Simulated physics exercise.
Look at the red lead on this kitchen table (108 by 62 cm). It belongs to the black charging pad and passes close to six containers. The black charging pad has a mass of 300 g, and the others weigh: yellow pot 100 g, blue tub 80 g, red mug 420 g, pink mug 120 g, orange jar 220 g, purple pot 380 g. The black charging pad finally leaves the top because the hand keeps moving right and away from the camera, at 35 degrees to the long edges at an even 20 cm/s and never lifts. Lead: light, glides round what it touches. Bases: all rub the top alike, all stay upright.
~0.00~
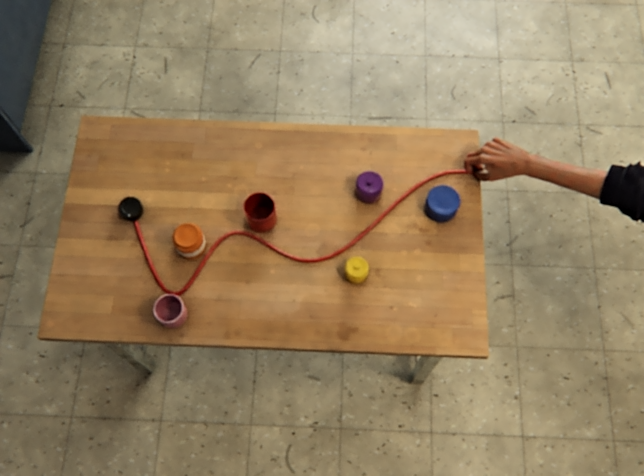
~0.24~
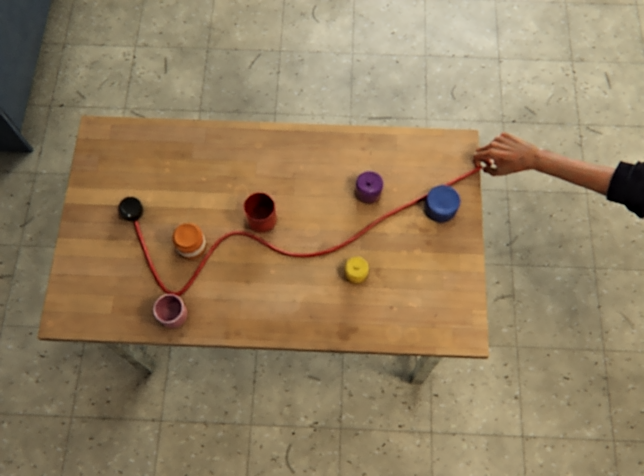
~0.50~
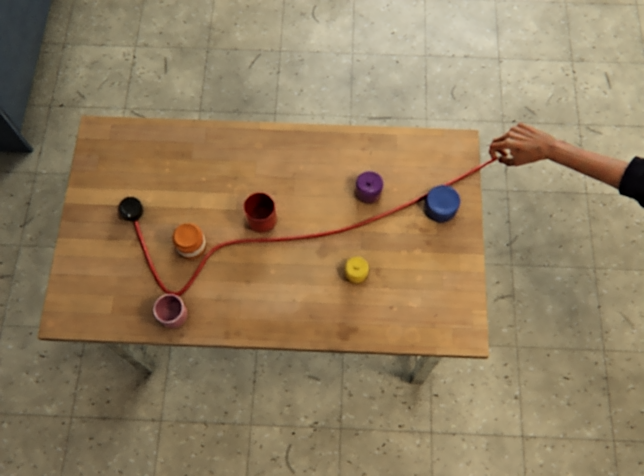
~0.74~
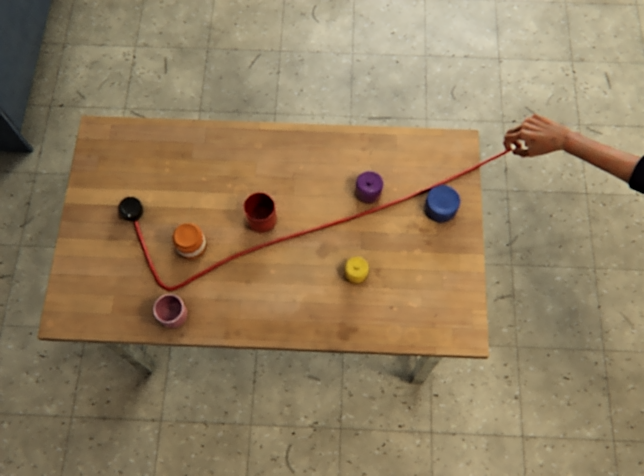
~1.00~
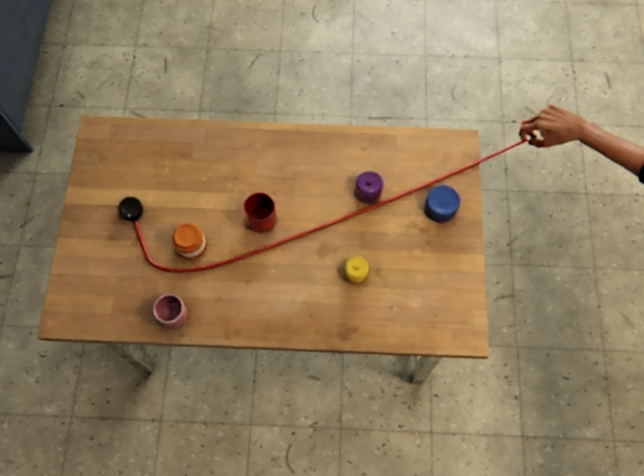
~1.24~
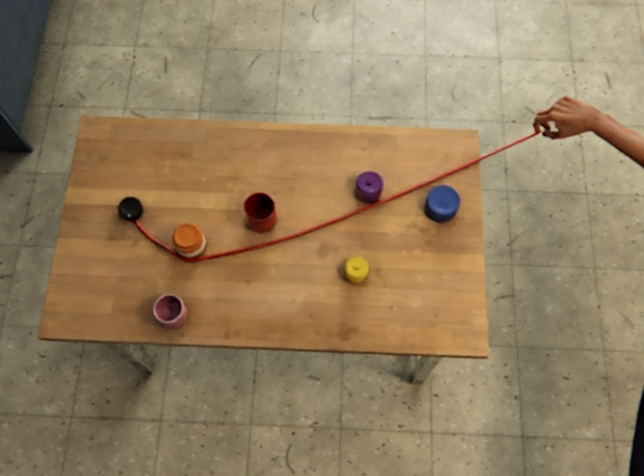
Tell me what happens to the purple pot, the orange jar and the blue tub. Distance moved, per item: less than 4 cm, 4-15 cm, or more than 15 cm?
Purple pot less than the first cut; orange jar in between; blue tub less than the first cut.
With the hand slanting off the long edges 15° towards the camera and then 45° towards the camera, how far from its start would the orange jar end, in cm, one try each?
In turn about 10 cm, 6 cm.
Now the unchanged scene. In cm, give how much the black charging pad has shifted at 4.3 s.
Around 52 cm from where it began.
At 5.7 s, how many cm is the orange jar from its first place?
Shift at that moment: About 10 cm.
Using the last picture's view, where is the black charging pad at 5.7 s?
It should be close to (436, 176) in the last picture.
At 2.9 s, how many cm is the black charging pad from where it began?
About 26 cm.
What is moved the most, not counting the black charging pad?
I'd say the orange jar.
By 2.9 s the black charging pad has slid 26 cm, and the shifts are, orange jar 10 cm.
By 4.3 s the black charging pad has slid 53 cm, and the shifts are, orange jar 10 cm, red mug 1 cm.
By 5.7 s the black charging pad has slid 79 cm, and the shifts are, orange jar 10 cm, purple pot 1 cm, red mug 1 cm.
By 6.8 s the black charging pad is off the top, and the shifts are, orange jar 10 cm at (207, 201), purple pot 1 cm at (373, 176), red mug 1 cm, blue tub 0 cm at (444, 200).
